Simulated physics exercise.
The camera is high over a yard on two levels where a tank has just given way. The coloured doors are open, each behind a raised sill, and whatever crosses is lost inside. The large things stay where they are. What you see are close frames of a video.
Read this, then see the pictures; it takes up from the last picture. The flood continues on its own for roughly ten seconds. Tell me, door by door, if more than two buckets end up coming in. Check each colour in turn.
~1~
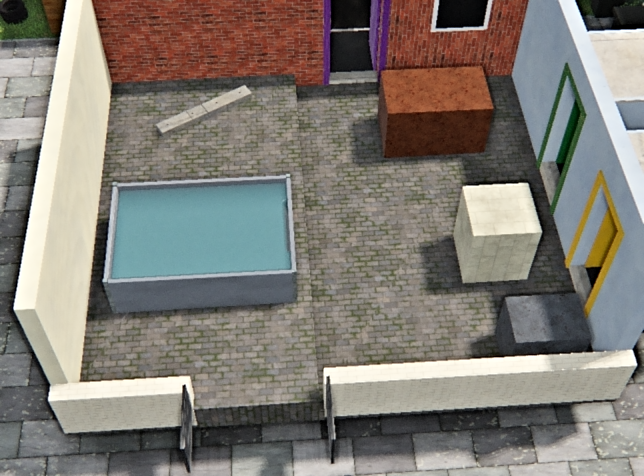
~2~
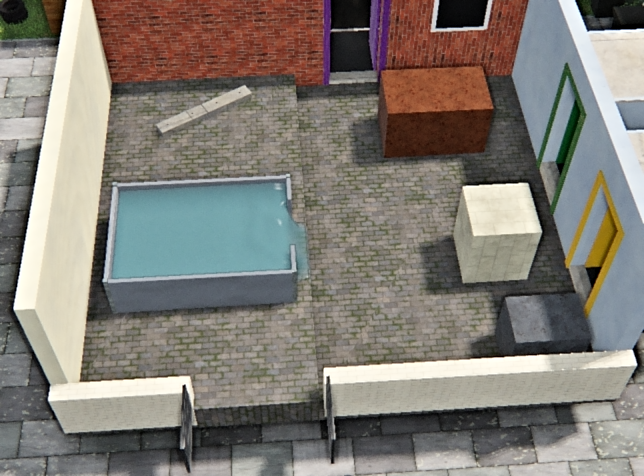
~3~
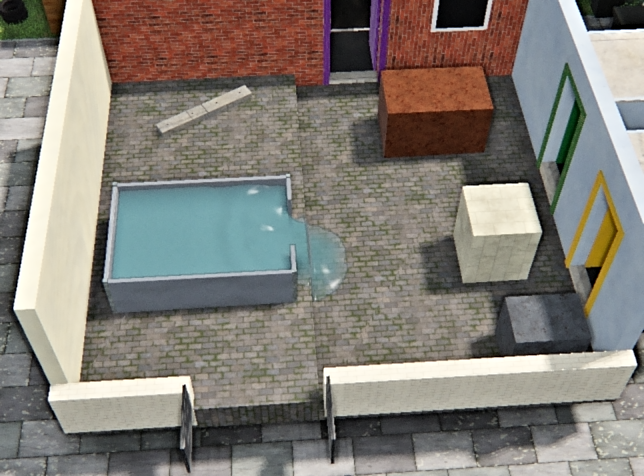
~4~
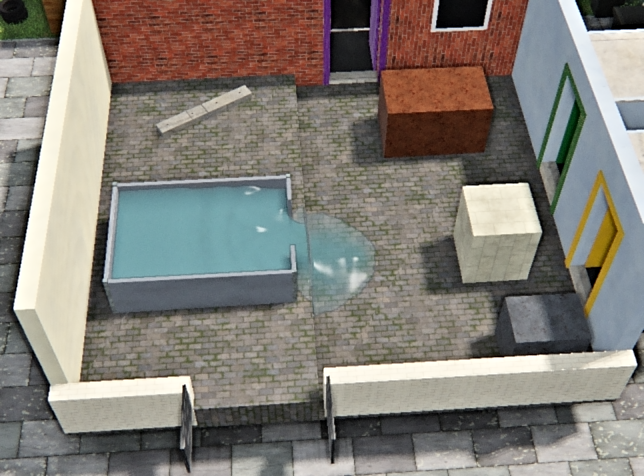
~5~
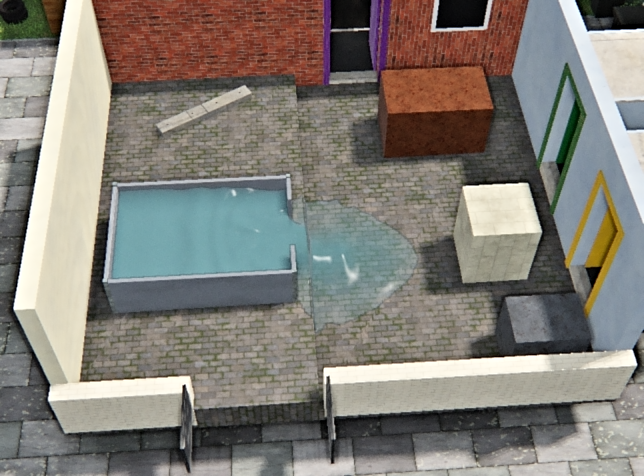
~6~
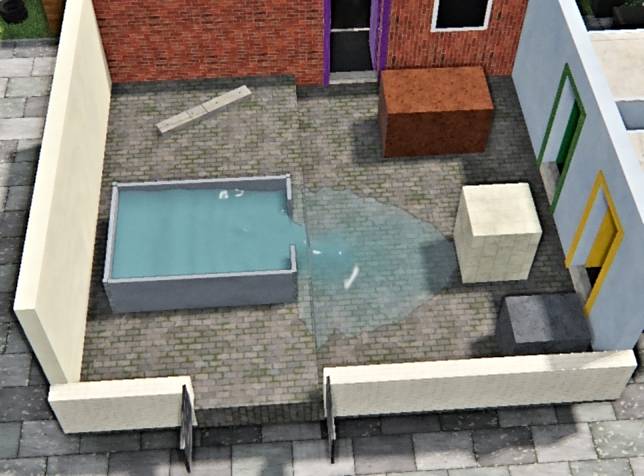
At the purple door, no, two at most. At the yellow door, yes, more than two. At the green door, no, two at most.
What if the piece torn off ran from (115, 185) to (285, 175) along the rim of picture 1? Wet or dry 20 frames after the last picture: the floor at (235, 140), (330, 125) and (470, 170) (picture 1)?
Submerged, submerged, bone-dry.
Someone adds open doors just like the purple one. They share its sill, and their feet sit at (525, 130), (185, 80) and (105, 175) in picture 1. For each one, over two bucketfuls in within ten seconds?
In turn: Goes over, lets less in, keeps below it.
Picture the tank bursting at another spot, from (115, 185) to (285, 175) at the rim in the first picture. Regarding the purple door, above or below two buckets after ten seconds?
Well, I'd say the purple door gets more.
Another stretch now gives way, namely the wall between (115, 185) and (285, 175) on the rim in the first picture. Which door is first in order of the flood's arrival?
It's the purple-painted one.
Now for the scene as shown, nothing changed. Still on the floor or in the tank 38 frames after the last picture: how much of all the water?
I'd put it near 96 %.
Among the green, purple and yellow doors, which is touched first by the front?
The green-painted one.
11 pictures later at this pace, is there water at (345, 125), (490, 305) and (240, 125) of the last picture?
First spot spared, second spot submerged, third spot spared.
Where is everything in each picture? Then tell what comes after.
In the first picture, still water in the water tank at (202, 230).
In the second picture, the front is at (302, 226), out from the gap at (290, 244).
In the third picture, water pours out at (290, 245) and has run to (340, 248).
In the fourth picture, water pours out at (290, 245) and has run to (366, 243).
In the fifth picture, the front is at (414, 259), out from the gap at (290, 245).
In the sixth picture, water pours out at (290, 244) and has run to (455, 259).
A moment on, water covers 25 % of the floor; the purple door not reached, the yellow door not reached, the green door not reached.
Next, water covers 35 % of the floor; the purple door not reached, the yellow door under two buckets in, the green door wet at the sill, nothing in.
Then, water covers 45 % of the floor; the purple door not reached, the yellow door over two buckets in, the green door wet at the sill, nothing in.
Later, water covers 55 % of the floor; the purple door wet at the sill, nothing in, the yellow door far over two buckets in, the green door wet at the sill, nothing in.
In the end, water covers 60 % of the floor; the purple door under two buckets in, the yellow door far over two buckets in, the green door wet at the sill, nothing in.
